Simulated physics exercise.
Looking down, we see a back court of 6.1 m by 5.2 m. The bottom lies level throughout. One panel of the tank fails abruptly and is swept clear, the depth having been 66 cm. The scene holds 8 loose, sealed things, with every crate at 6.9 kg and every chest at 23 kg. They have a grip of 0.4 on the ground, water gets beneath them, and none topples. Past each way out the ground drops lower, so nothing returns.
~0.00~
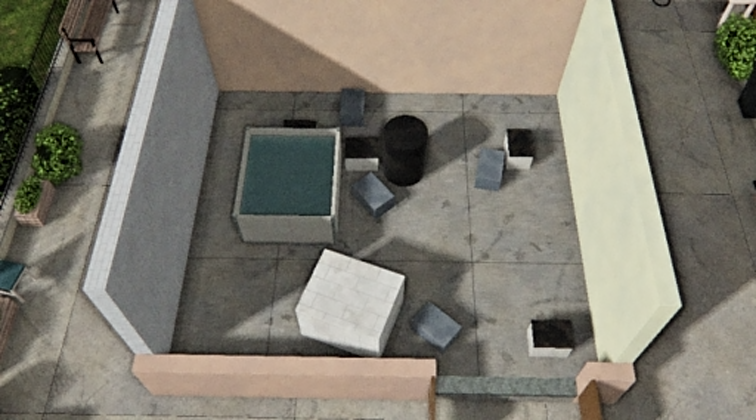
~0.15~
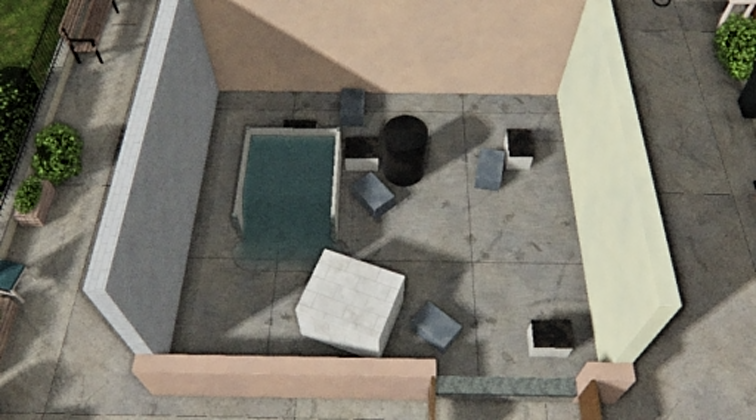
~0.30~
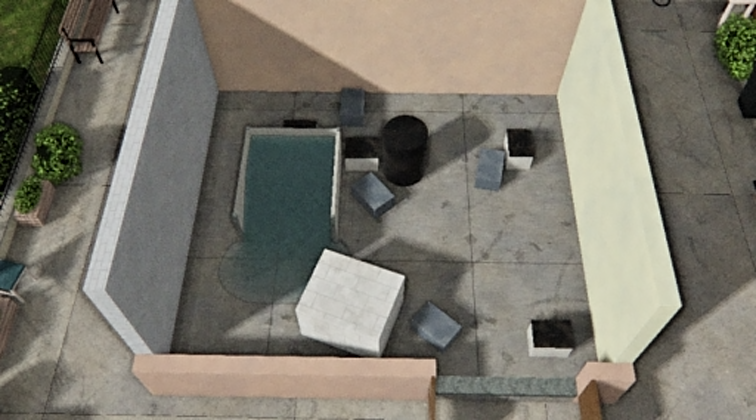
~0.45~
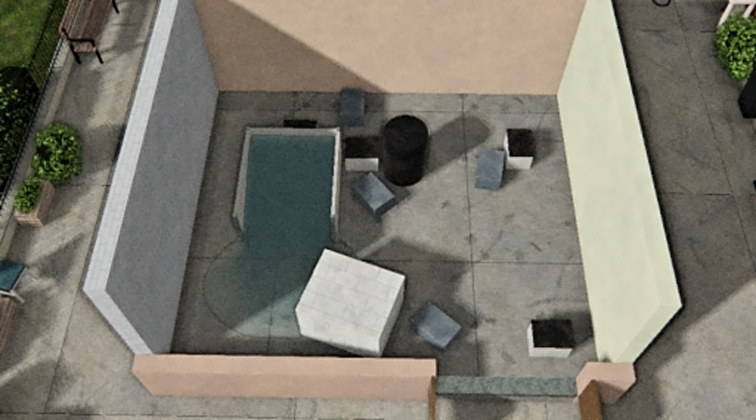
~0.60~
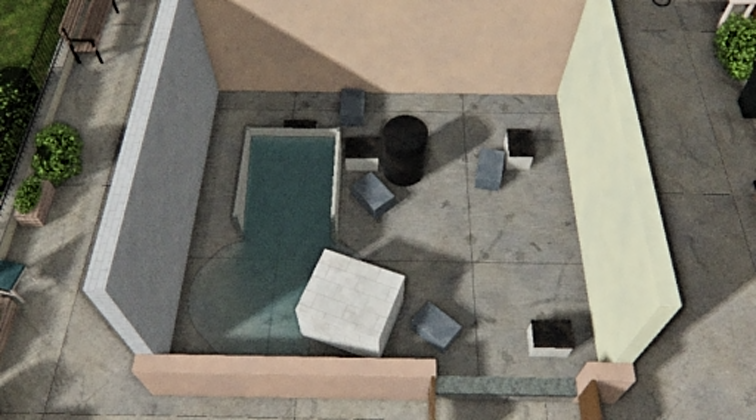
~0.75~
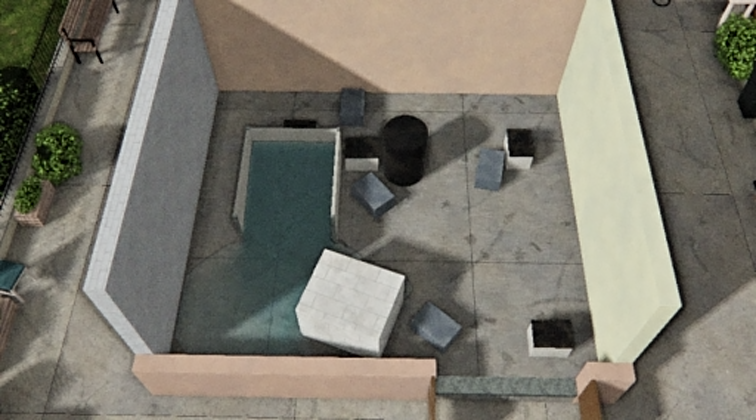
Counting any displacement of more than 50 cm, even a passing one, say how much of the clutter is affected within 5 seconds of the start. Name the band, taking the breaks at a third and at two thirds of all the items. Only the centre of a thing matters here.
Below one third.
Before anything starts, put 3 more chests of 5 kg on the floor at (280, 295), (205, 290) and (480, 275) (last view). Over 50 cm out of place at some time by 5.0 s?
In that order: More, more, over.
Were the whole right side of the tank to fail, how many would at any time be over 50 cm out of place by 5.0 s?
In that case 4 of them.
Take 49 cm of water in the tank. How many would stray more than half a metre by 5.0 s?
You'd get 1 in that case.
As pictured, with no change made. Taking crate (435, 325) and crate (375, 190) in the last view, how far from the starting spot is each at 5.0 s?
Distances: 200 cm; 0 cm.
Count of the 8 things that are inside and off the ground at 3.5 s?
At that time, 0.
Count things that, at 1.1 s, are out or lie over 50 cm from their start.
0 of them.
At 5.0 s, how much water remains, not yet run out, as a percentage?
98 % or so.
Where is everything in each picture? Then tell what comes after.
A crate at (491, 164) rests on the ground; a crate at (352, 101) rests on the ground; water covers 2.1 m2; 0 of 8 have shifted, in the first frame.
A crate at (491, 164), on the bottom; a crate at (352, 101) rests on the ground; 2.9 m2 under water; 0 of 8 have shifted, in the second frame.
A crate at (491, 164) rests on the ground; a crate at (352, 101), on the bottom; water covers 3.9 m2; 0 of 8 have shifted, in the third frame.
A crate at (491, 164), on the bottom; a crate at (352, 101) rests on the ground; water covers 4.9 m2; 0 of 8 have shifted, in the fourth frame.
A crate at (491, 164) rests on the ground; a crate at (352, 101), on the bottom; 6.0 m2 under water; 0 of 8 have shifted, in the fifth frame.
A crate at (491, 164) rests on the ground; a crate at (352, 101) rests on the ground; water covers 6.7 m2; 0 of 8 have shifted, in the sixth frame.
After 1.1 s 0 of 8 are over 50 cm from their spots; 0 afloat.
After 2.2 s 0 of 8 are over 50 cm from their spots; 0 afloat.
After 3.5 s 1 of 8 are over 50 cm from their spots; 0 afloat.
After 5.0 s 1 of 8 are over 50 cm from their spots, and 1 have been at some point; 1 afloat.
